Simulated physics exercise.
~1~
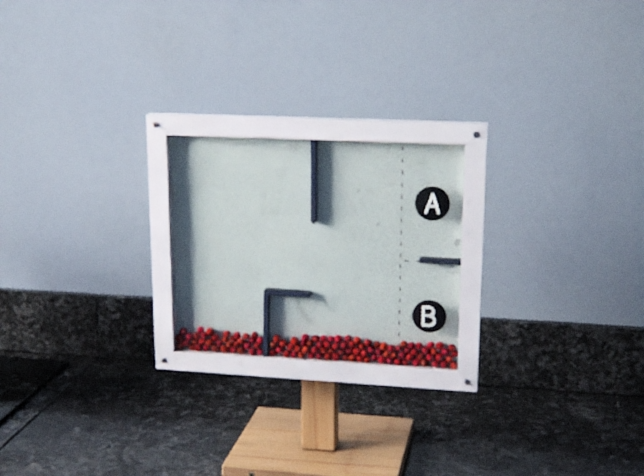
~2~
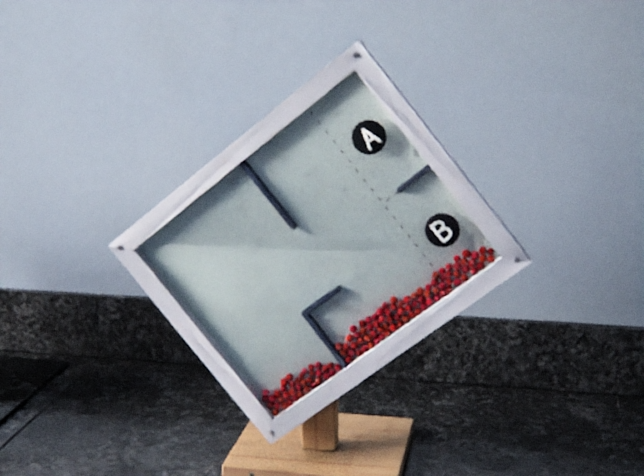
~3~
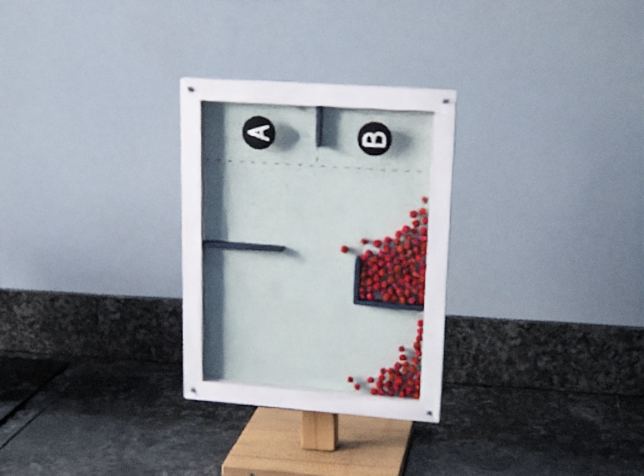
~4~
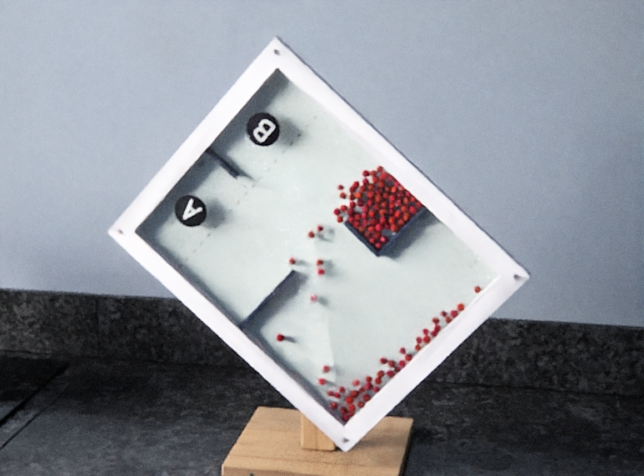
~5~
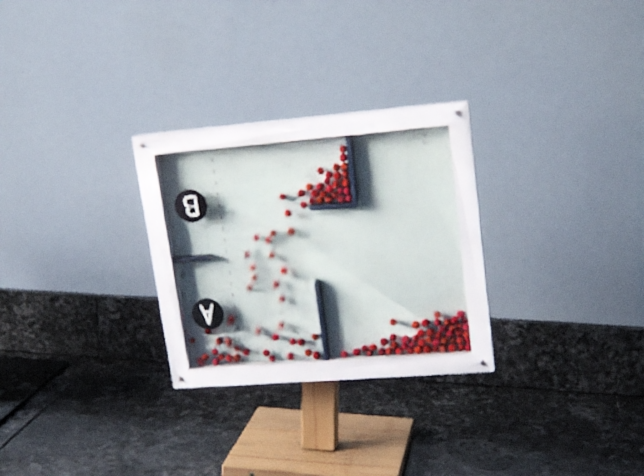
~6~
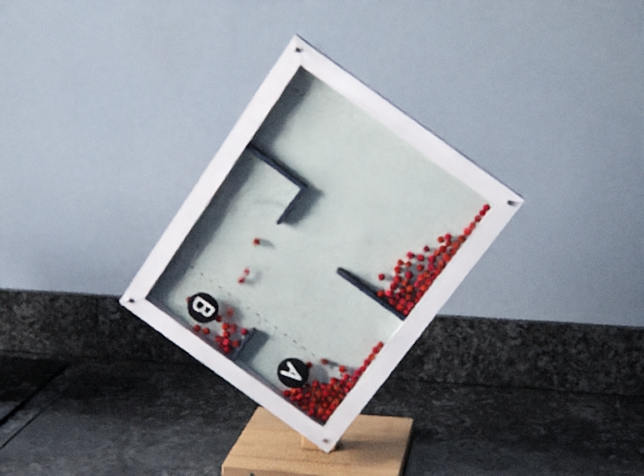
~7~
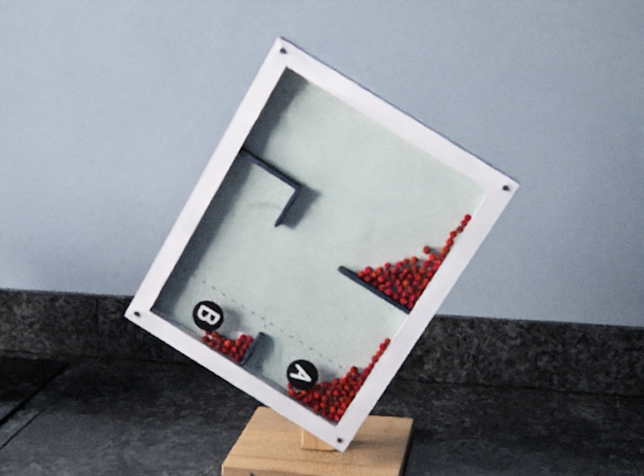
The white-framed case turns anticlockwise, spilling red beads into pockets A and B and elsewhere.
